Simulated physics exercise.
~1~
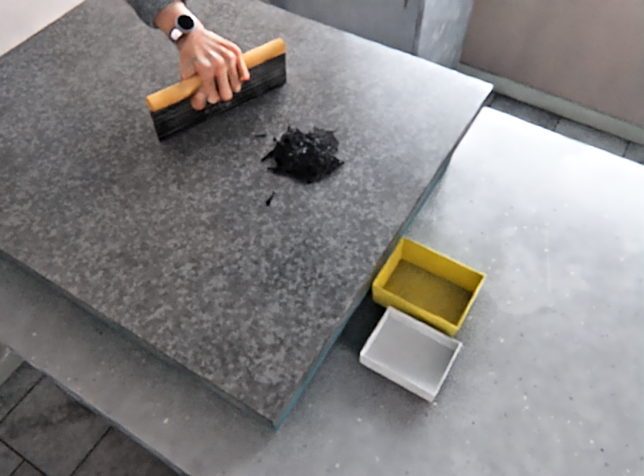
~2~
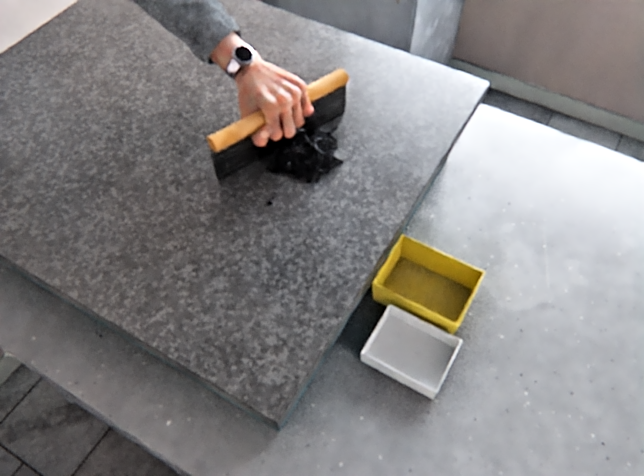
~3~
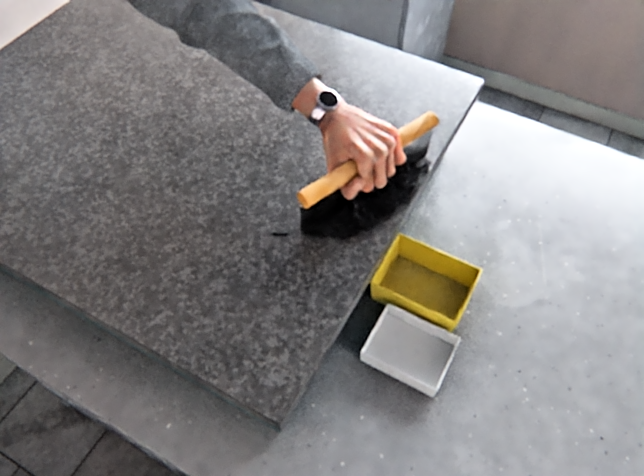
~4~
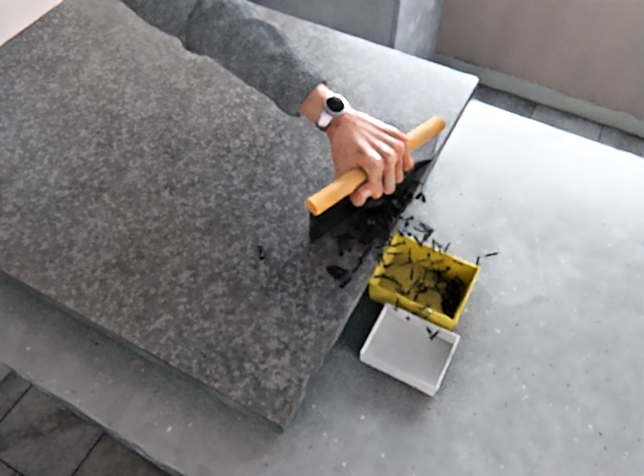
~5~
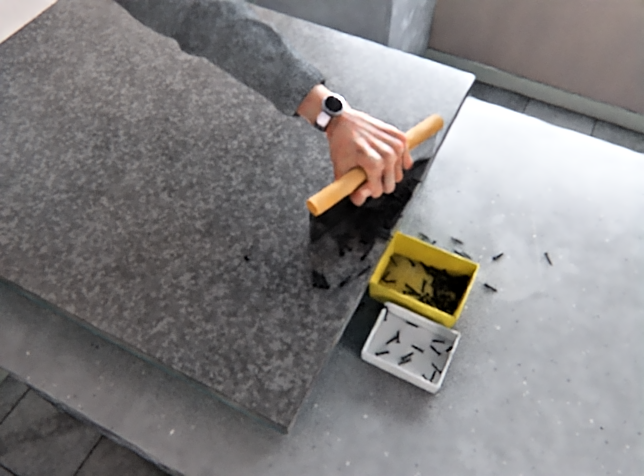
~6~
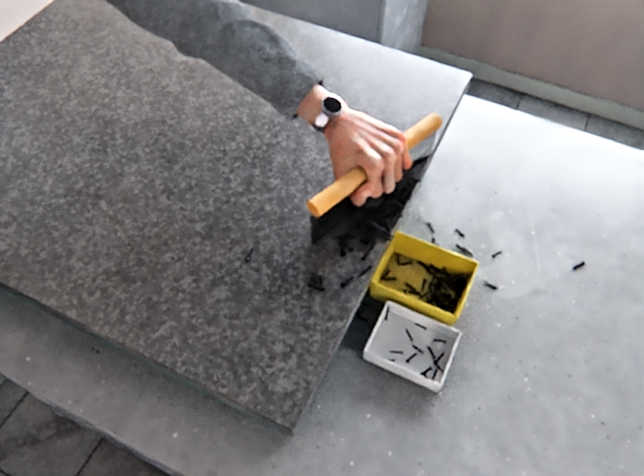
A hand pushes black bits with a scraper, spilling some into yellow and white tins.
